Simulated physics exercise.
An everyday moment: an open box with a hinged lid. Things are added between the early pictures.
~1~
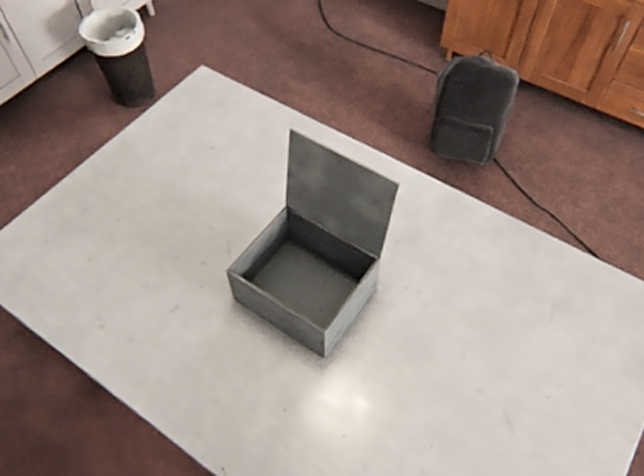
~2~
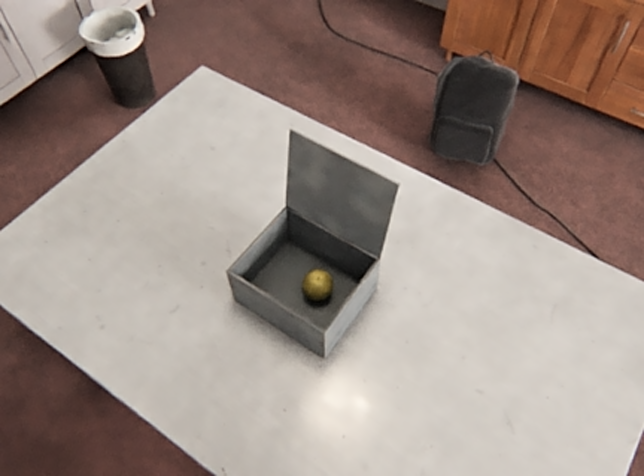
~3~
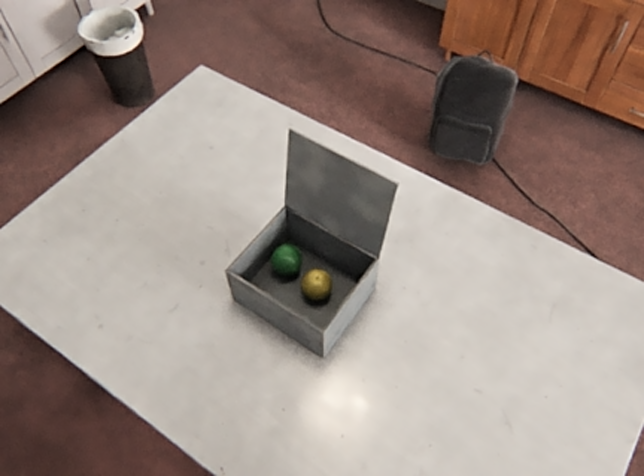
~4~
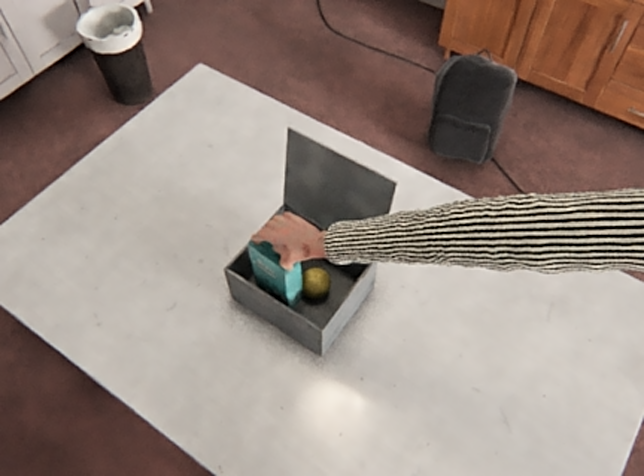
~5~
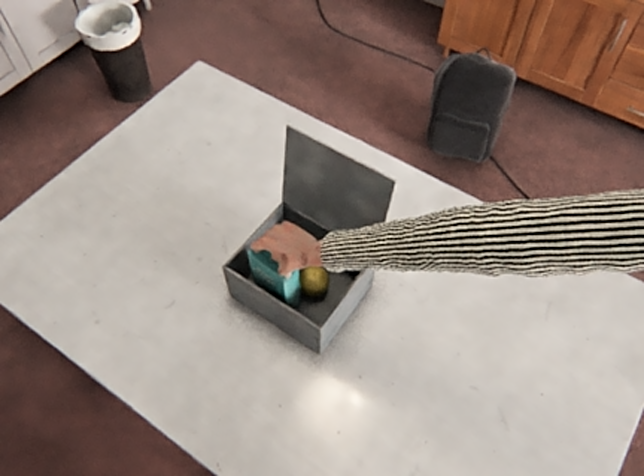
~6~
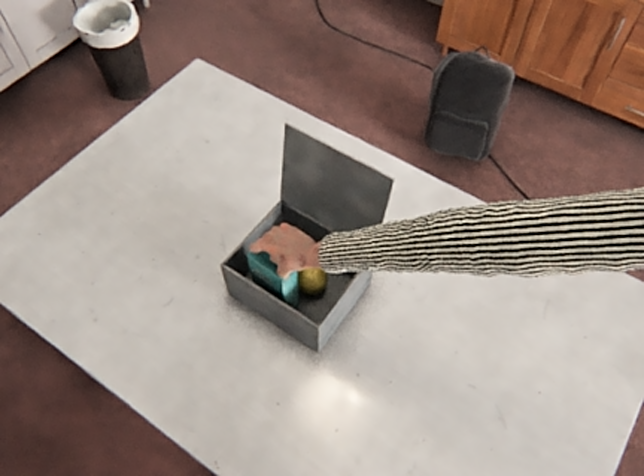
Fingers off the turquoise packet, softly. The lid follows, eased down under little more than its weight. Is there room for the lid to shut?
As it turns out, it stays ajar.
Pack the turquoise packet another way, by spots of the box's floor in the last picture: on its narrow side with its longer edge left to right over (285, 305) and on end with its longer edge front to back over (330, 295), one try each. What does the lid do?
First, it shuts flat; second, it is held up.
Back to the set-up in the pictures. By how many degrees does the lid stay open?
About 20°.
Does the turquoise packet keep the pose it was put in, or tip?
The turquoise packet keeps its pose.
Then, 1.10 s past the last view, lid starting down.
Then, 1.50 s past the last view, lid 63° above the rim.
Then, 1.60 s past the last view, lid 53° above the rim.
Then, 1.80 s past the last view, lid 27° above the rim.
Finally, lid 21° above the rim; all 3 still in place. Final places as the last picture's camera would see them, turquoise packet near (274, 281).
